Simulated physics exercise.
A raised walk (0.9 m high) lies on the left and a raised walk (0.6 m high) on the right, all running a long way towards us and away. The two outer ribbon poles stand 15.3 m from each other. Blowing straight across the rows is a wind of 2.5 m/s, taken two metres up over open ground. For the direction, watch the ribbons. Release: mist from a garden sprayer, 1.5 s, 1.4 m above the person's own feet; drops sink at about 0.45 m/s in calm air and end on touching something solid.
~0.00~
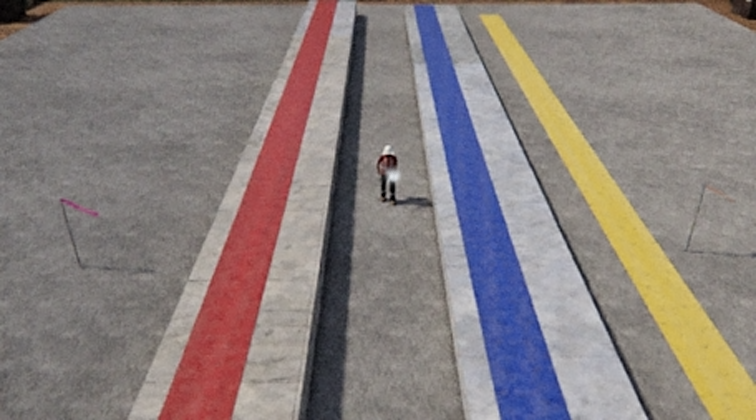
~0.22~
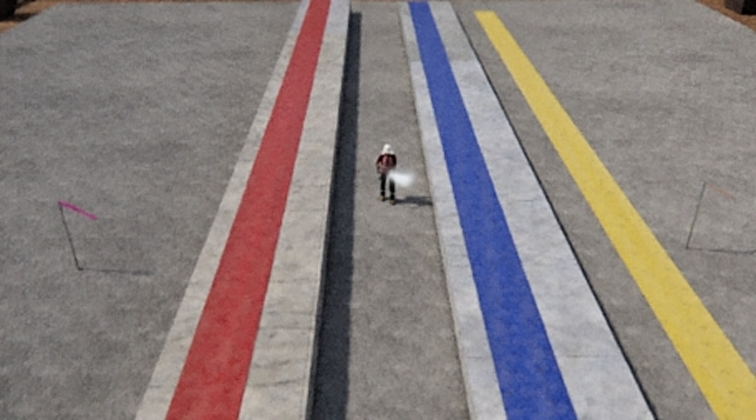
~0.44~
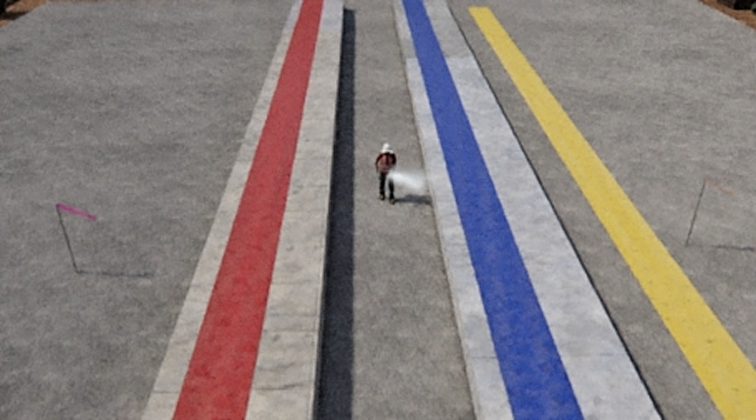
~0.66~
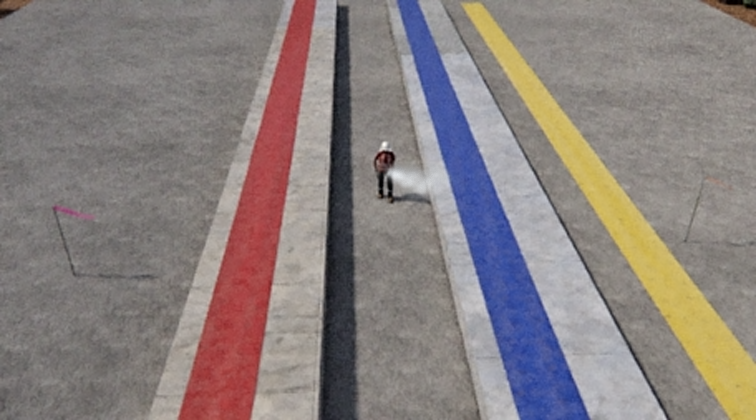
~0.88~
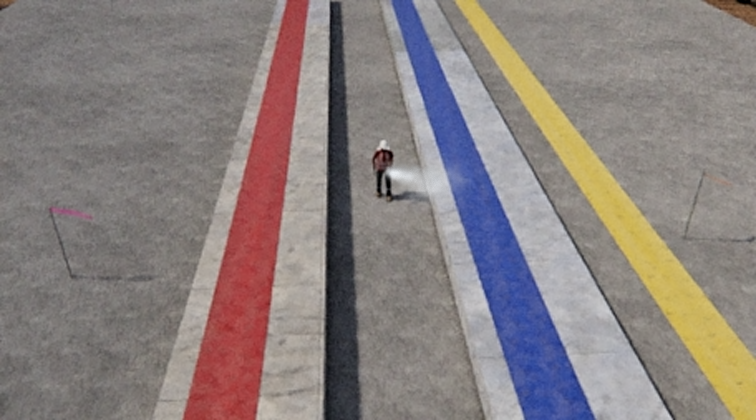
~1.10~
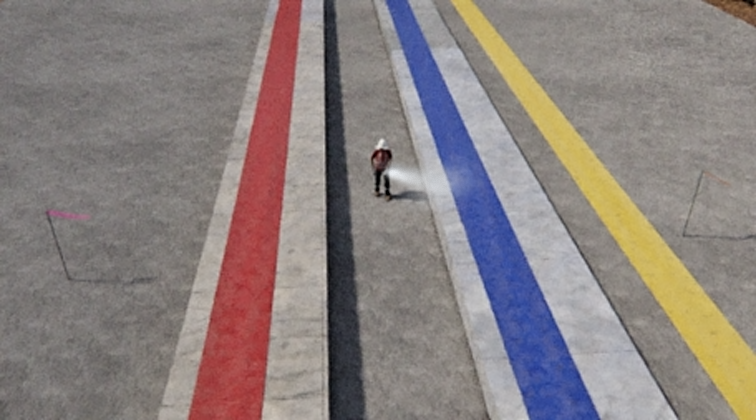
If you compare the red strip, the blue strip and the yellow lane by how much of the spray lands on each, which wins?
I would say the blue one wins.
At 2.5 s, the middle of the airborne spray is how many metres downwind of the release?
That distance is some 2.0 m.
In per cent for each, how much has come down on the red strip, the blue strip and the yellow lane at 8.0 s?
Roughly 0 per cent red, 25 per cent blue and 3 per cent yellow.
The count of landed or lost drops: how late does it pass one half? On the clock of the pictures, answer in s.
I'd say it happens close to 2.4 seconds.
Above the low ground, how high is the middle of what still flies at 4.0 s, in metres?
I'd put it close to 0.6 metres up.
After 2.5 s, 46 % is in the air or yet to come; 17 % lies on the blue strip, 0 % on the yellow lane and 0 % on the red strip; the middle of what still flies is 0.8 m above the low ground, near (464, 188).
After 4.0 s, 14 % is in the air or yet to come; 27 % lies on the blue strip, 0 % on the yellow lane and 0 % on the red strip; the middle of what still flies is 0.6 m above the low ground, near (582, 189).
After 8.0 s, 1 % is in the air or yet to come; 27 % lies on the blue strip, 3 % on the yellow lane and 0 % on the red strip.
After 20.0 s, 0 % is in the air or yet to come; 27 % lies on the blue strip, 3 % on the yellow lane and 0 % on the red strip.
After 45.0 s, 0 % is in the air or yet to come; 27 % lies on the blue strip, 3 % on the yellow lane and 0 % on the red strip.
